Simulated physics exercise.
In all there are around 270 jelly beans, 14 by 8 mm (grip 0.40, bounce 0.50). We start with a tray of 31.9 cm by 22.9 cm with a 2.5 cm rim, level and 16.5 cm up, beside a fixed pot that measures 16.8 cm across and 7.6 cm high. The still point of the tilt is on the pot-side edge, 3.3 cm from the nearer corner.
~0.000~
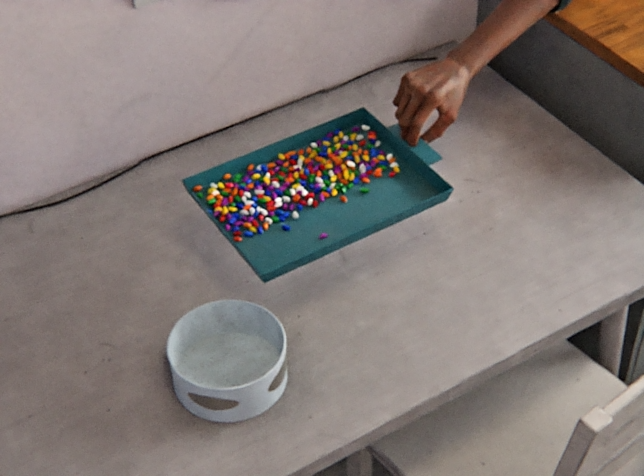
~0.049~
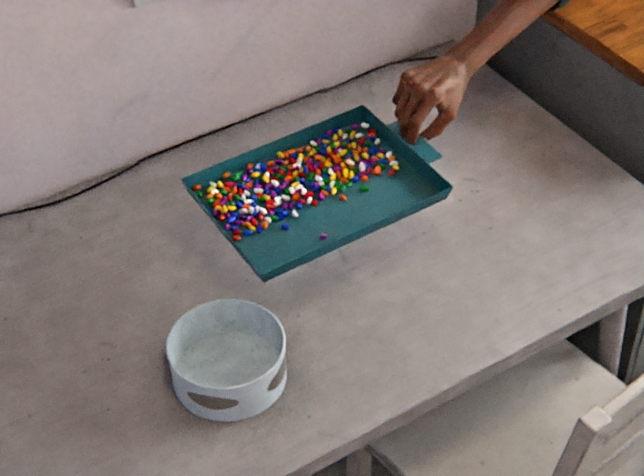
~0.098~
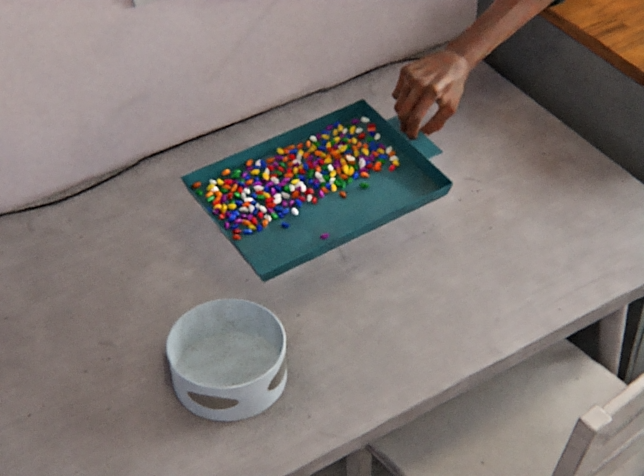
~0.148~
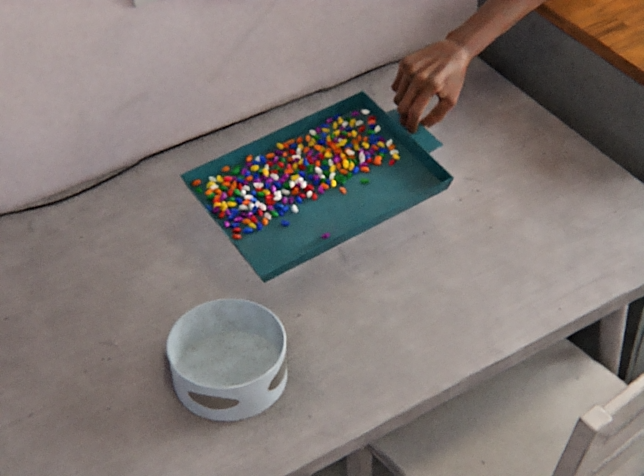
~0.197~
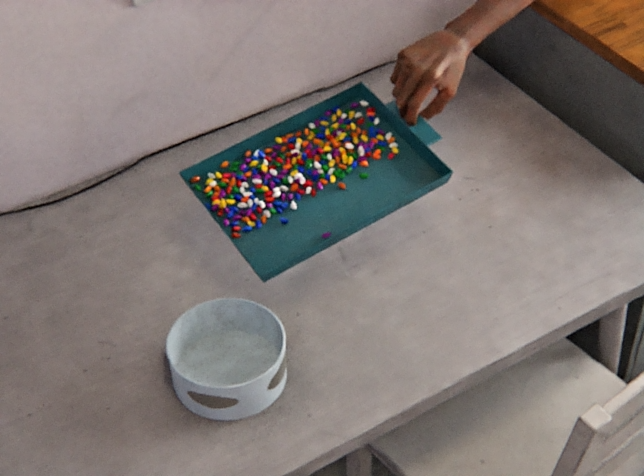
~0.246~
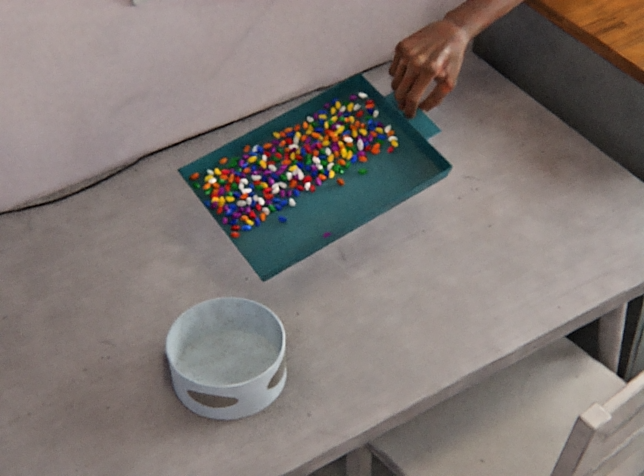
The video shows a hand holding the tab at the far right of a teal tray of colourful jelly beans on a grey table, slowly raising that side into a slight tilt, while the white pot in front stays still.
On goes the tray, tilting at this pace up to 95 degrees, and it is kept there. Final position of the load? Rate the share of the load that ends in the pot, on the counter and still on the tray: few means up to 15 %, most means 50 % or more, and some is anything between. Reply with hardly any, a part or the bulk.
Pot: The bulk; counter: Hardly any; left on the tray: Hardly any.
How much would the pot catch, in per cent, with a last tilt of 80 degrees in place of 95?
95 per cent.
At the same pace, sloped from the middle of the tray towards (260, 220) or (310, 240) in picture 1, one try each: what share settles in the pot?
First try: Around 25 percent; second try: Around 70 percent.
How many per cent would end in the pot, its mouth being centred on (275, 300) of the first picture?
Estimate: ~ 20 %.
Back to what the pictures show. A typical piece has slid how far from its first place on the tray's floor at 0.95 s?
By then it sits near 16 cm from where it began.
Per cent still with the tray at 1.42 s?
70 %, give or take.
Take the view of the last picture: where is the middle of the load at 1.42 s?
At that moment the load's centre is around (245, 270).
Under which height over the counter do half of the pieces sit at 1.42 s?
Height: Around 18 cm.
Then, at 0.95 s, tilt 50 degrees; the tray holds 100 %, the pot 0 %.
After 1.42 s, tilt 76 degrees; the tray holds 70 %, the pot 25 %.
Then, at 1.96 s, tilt 95 degrees; the tray holds 0 %, the pot 95 %.
By 2.6 s all is still; pot 100 %, counter 0 %, tray 0 %.
